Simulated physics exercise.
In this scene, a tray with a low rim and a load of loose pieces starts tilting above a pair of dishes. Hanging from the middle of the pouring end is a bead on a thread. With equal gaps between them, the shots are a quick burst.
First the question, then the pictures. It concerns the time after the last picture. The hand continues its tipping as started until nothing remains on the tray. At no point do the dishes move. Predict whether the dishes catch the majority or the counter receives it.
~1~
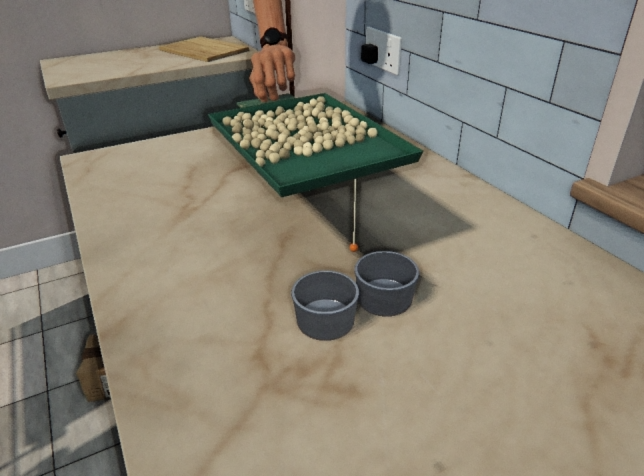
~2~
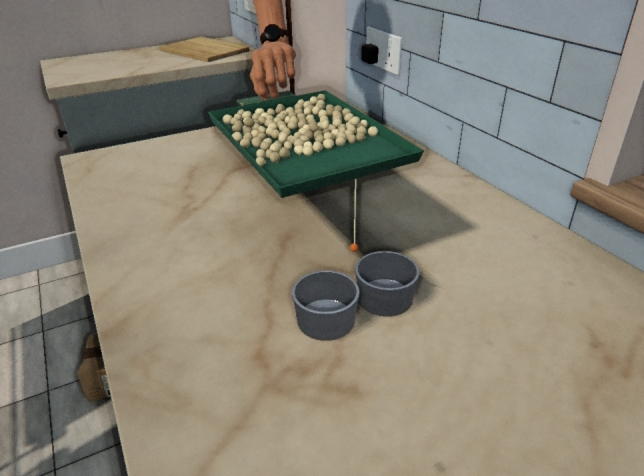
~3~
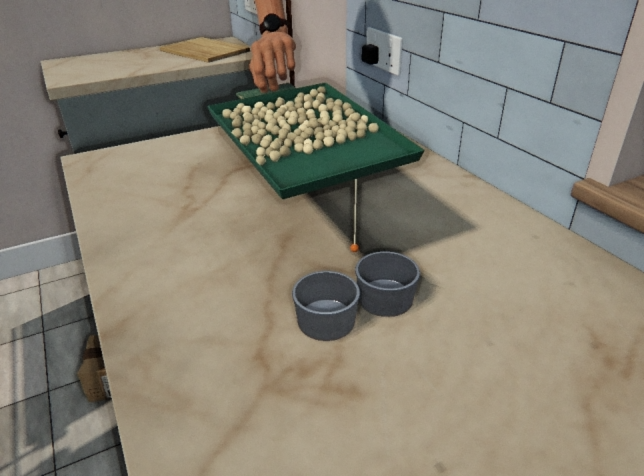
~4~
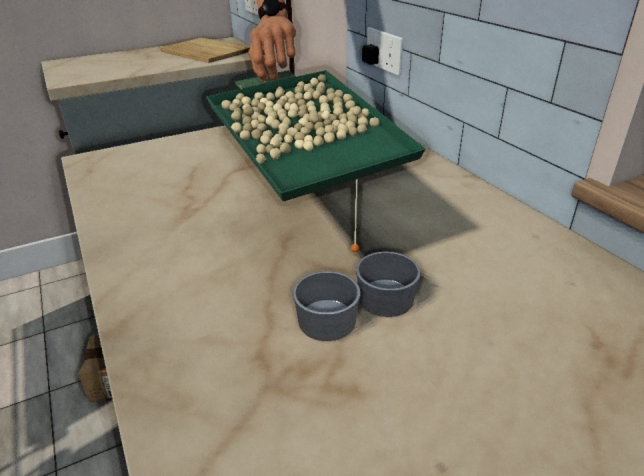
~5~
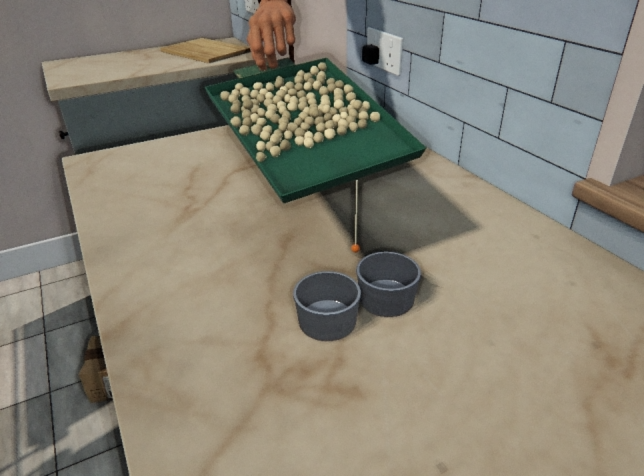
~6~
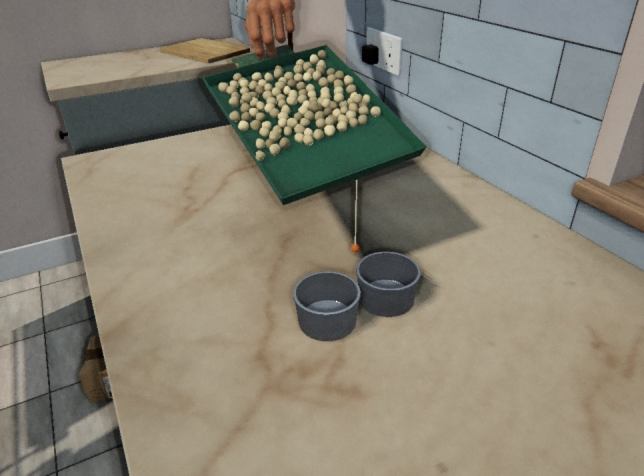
I expect most of the load to be saved.
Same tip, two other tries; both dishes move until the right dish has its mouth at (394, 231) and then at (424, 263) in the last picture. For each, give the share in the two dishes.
Trial 1 0%, trial 2 30%.
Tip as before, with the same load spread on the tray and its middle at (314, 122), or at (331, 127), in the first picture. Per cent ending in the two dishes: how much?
Close to 50 per cent, followed by close to 50 per cent.
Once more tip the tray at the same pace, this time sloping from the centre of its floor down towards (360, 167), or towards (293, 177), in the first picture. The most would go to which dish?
The right-side dish first and the left-side dish second.
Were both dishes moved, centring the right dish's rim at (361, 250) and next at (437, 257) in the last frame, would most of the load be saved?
With the first shift the pair saves less than a half; with the second, less than a half.
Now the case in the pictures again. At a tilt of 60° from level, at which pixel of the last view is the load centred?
The load's middle is around (315, 155).
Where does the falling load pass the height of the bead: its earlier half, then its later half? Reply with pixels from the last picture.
The early half goes through (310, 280), the late half through (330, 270).
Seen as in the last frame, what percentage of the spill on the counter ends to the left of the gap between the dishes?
Near 80 per cent.
Soon, tray tipped steeply; nearly all on the tray; a stray few in the left dish; a small part in the air.
A while on, tray tipped right over; about two thirds on the tray; a small part in the left dish; a stray few in the right dish; a small part outside both; a small part in the air.
Towards the end, tray tipped past a quarter turn; about half in the left dish; a small part in the right dish; about a third outside both; a stray few in the air.
Finally, tray tipped past a quarter turn; about half in the left dish; a small part in the right dish; about a third outside both; a stray few in the air.
